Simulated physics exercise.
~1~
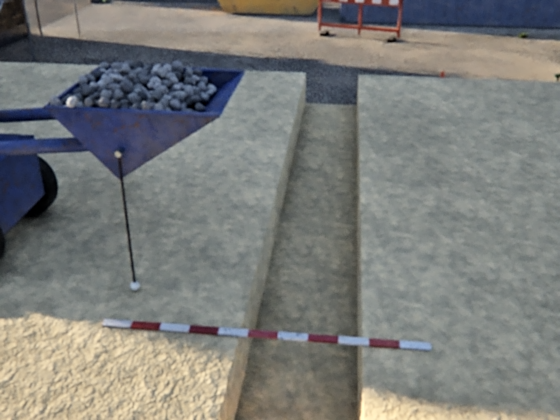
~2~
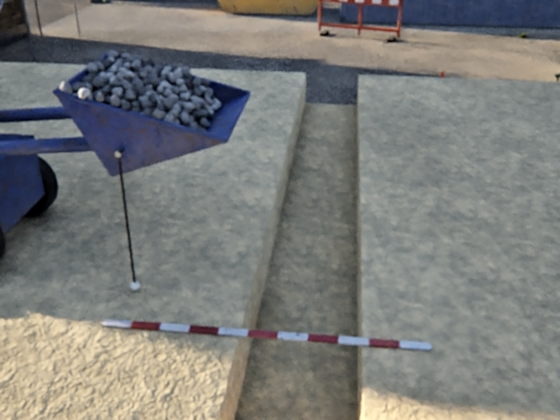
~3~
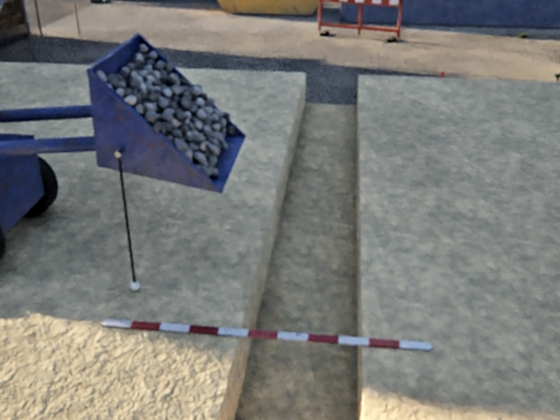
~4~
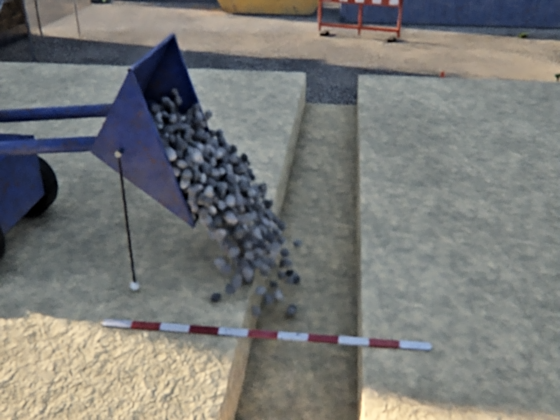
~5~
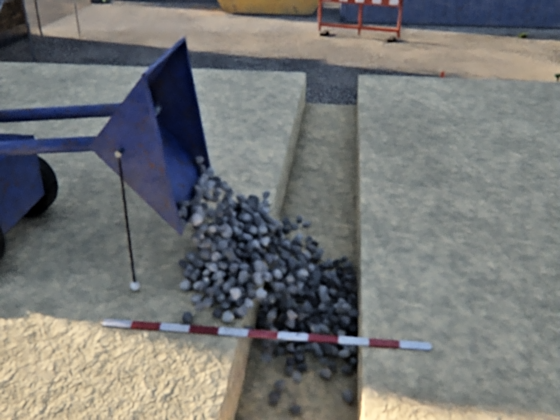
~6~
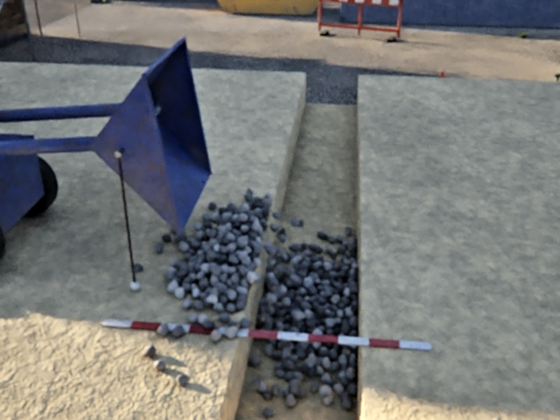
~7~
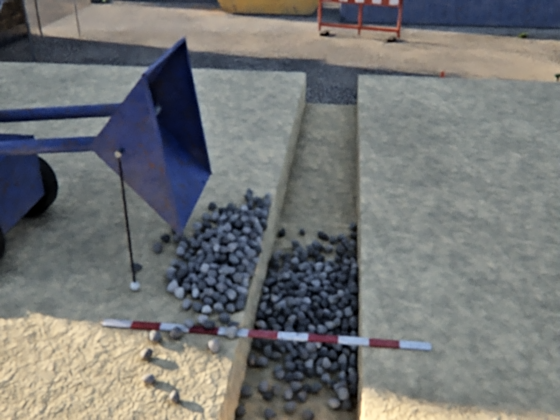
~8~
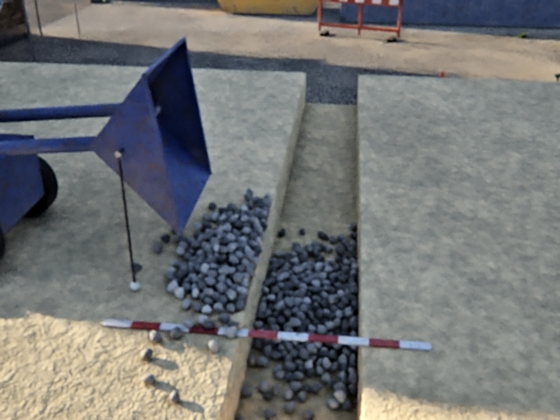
On a pale slab, a blue bucket tips grey stones rightward, most landing in the trench.
